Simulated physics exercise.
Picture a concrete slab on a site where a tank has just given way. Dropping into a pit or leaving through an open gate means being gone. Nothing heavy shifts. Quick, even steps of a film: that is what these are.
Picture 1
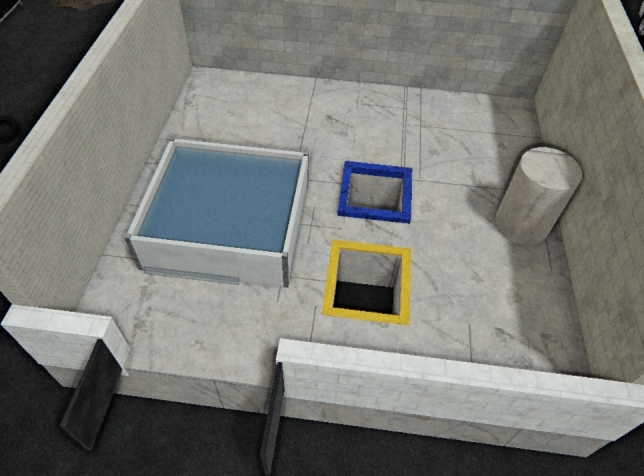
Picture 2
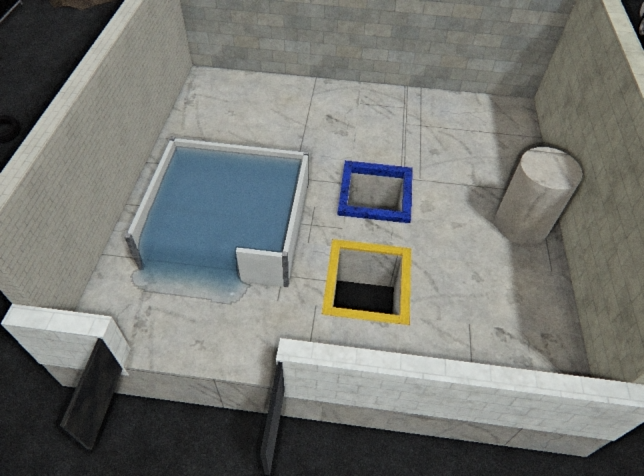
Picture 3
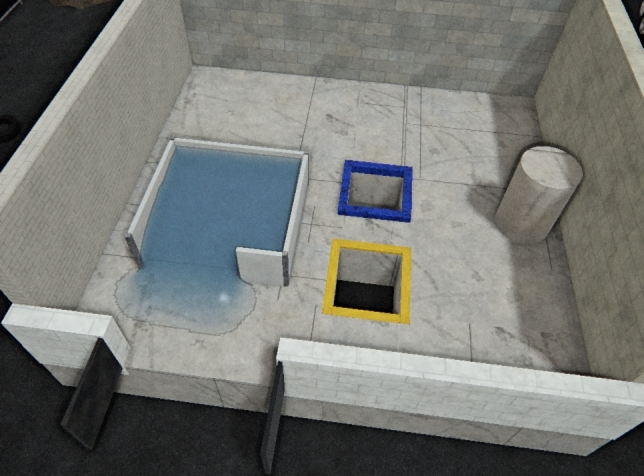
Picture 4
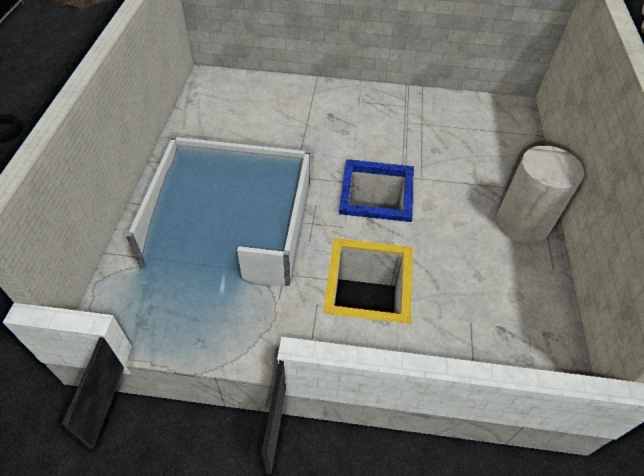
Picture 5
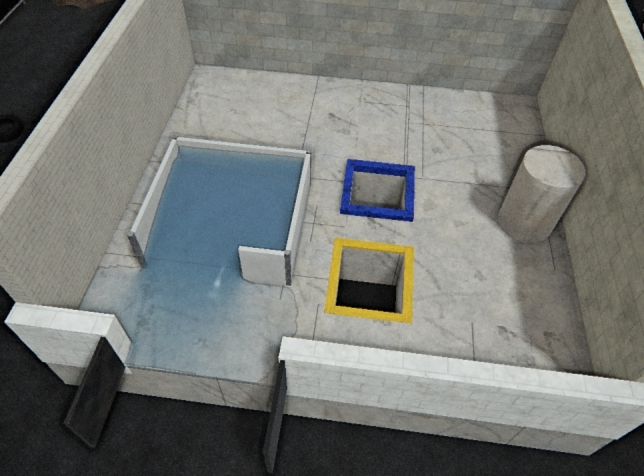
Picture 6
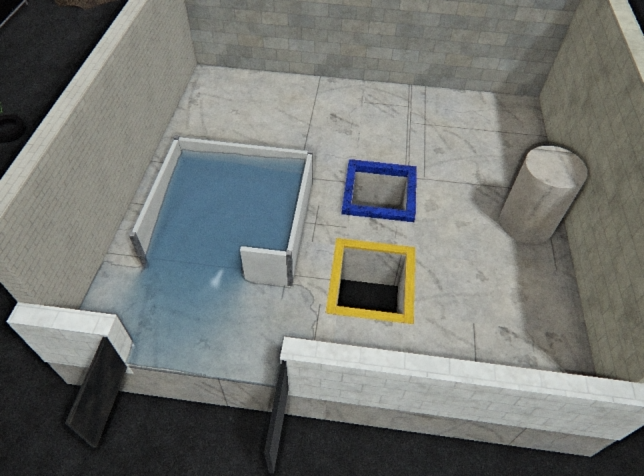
Water poured out through a gap in the front of the open tank, spreading across the marble-patterned floor in a widening puddle that reached the opening between the low front walls.
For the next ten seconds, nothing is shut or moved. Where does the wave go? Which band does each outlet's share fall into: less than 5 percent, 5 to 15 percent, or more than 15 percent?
The gate goes higher than fifteen per cent. The blue pit stays lower than five per cent. The yellow pit stays lower than five per cent.
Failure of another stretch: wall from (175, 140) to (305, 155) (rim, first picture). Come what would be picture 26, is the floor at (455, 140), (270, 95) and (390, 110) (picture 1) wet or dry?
Well, the first is hit by the spill, the next hit by the spill, the last hit by the spill.
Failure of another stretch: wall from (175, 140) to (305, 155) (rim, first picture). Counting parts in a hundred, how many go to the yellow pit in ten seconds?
The yellow pit gets 6 per cent.
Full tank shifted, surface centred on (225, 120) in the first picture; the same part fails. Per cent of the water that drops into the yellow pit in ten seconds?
Parts in a hundred: Yellow 10.
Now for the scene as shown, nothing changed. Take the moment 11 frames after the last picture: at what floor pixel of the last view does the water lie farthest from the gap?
I reckon the front has reached (386, 379) by then.
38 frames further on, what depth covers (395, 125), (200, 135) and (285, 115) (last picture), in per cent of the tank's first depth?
Going place by place: 0 %, 4 % and 2 %.
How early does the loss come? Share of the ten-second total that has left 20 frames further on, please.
Result, approximate: 65 per cent.
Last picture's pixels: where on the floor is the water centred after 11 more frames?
Centre point: Around (200, 251).
A moment on, water covers 10 % of the floor; the gate 16 %, the blue pit 0 %, the yellow pit 0 %.
Next, water covers 15 % of the floor; the gate 30 %, the blue pit 0 %, the yellow pit 0 %.
Then, water covers 20 % of the floor; the gate 44 %, the blue pit 0 %, the yellow pit 0 %.
Later, water covers 35 % of the floor; the gate 58 %, the blue pit 0 %, the yellow pit 0 %.
In the end, water covers 50 % of the floor; the gate 67 %, the blue pit 0 %, the yellow pit 0 %.
